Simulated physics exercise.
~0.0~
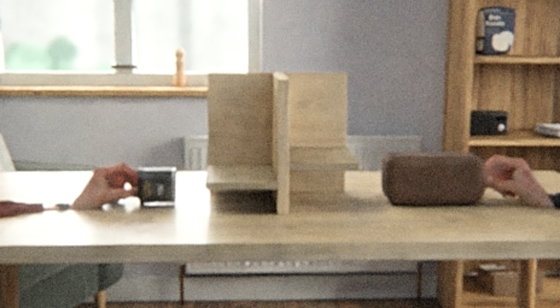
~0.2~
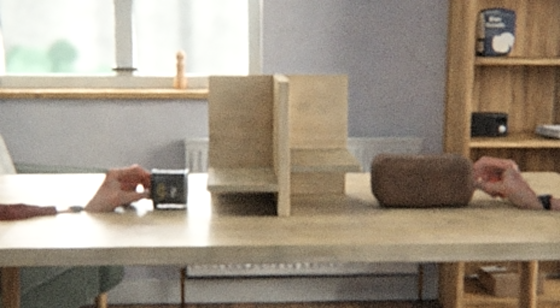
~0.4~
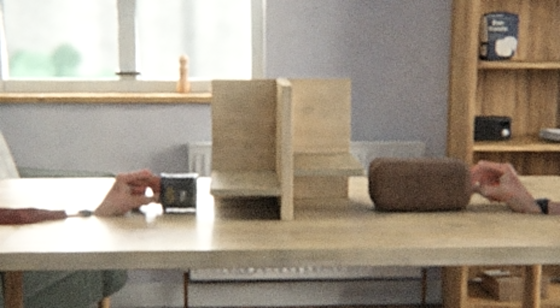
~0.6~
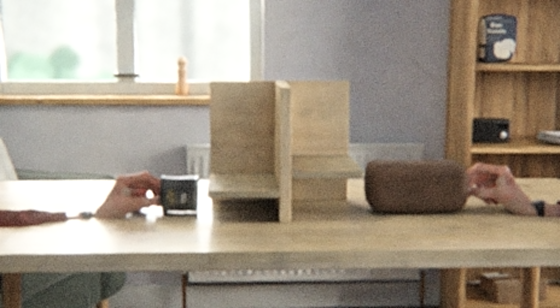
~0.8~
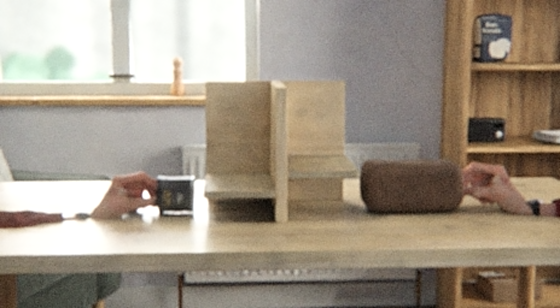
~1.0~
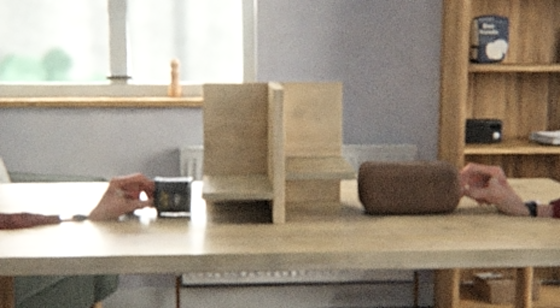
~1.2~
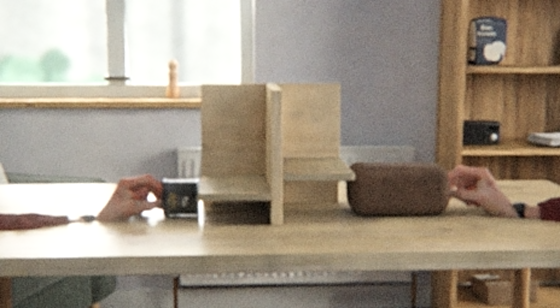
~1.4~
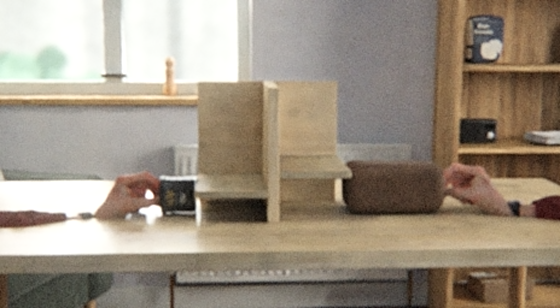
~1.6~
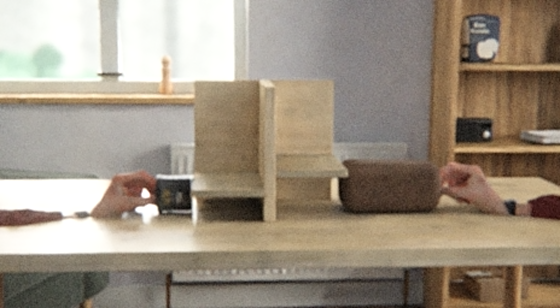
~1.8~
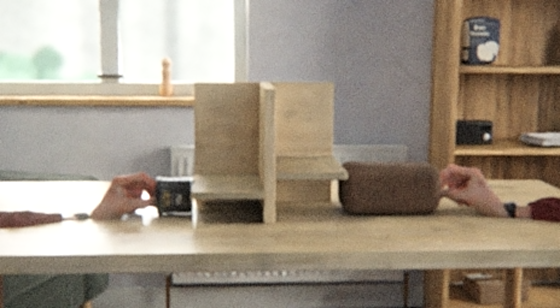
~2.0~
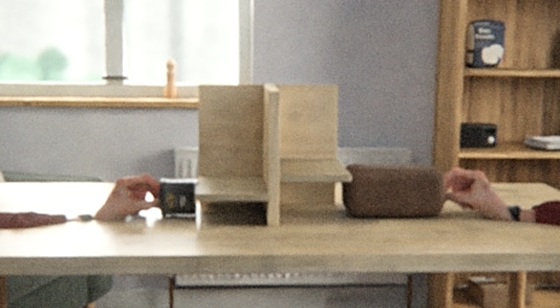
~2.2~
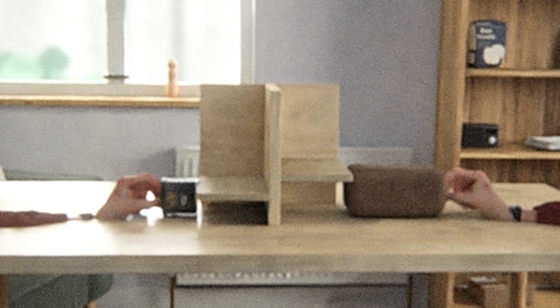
A pale wooden two-sided shelf stands in the middle of a light wooden table, seen from the front by a gently swaying camera. Behind it are a bright window, a grey wall, a radiator and a wooden bookcase. At left, a hand holds a small black tin, and at right, another hand holds a brown loaf-shaped object. The hands push both things inward across the tabletop, toward the low openings on either side. The tin and the brown object reach the shelf's edges and stop there, too tall to slide under, with the hands still on them.
